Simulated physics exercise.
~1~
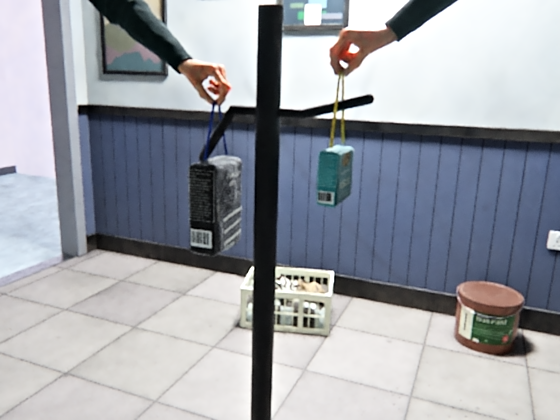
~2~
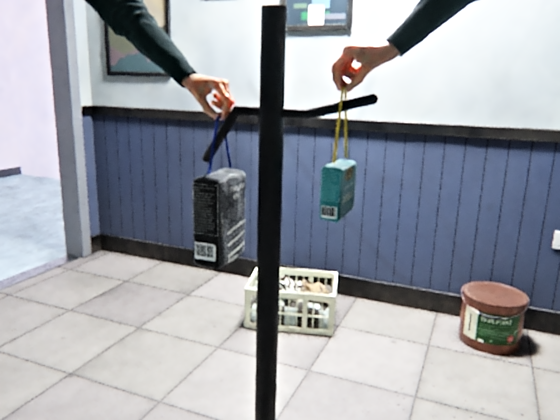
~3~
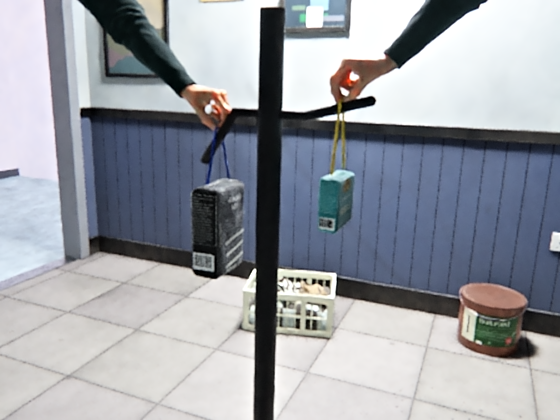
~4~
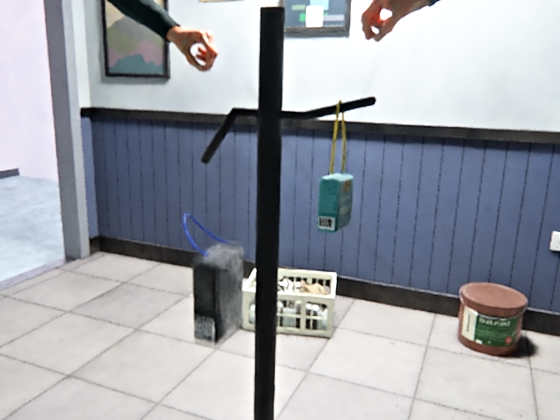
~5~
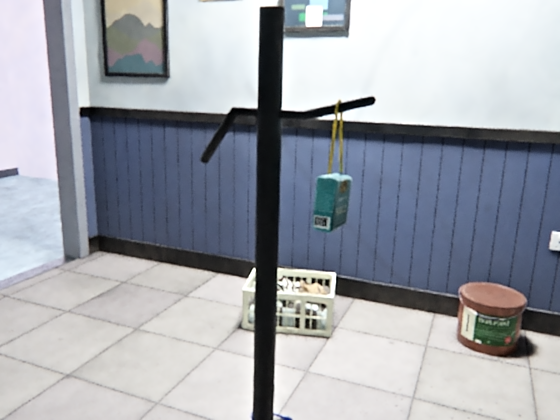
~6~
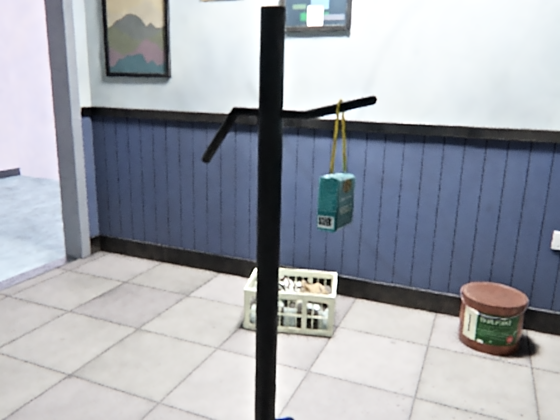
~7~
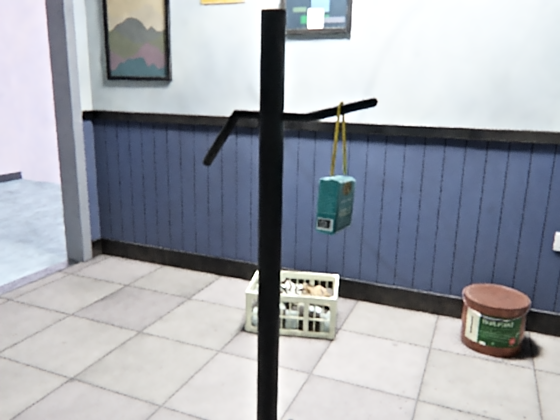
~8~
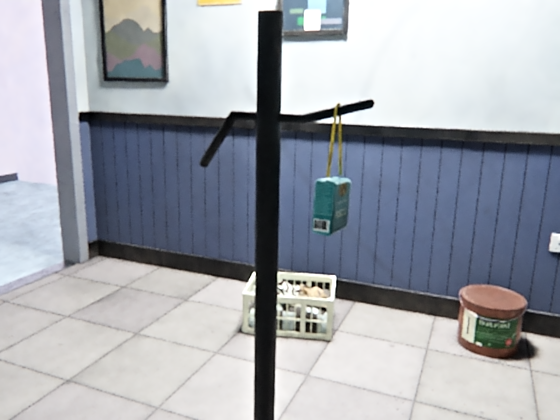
Tiled room with blue panelling, two hands lowering looped packages onto a black stand, the dark one dropping, the turquoise one staying hung.
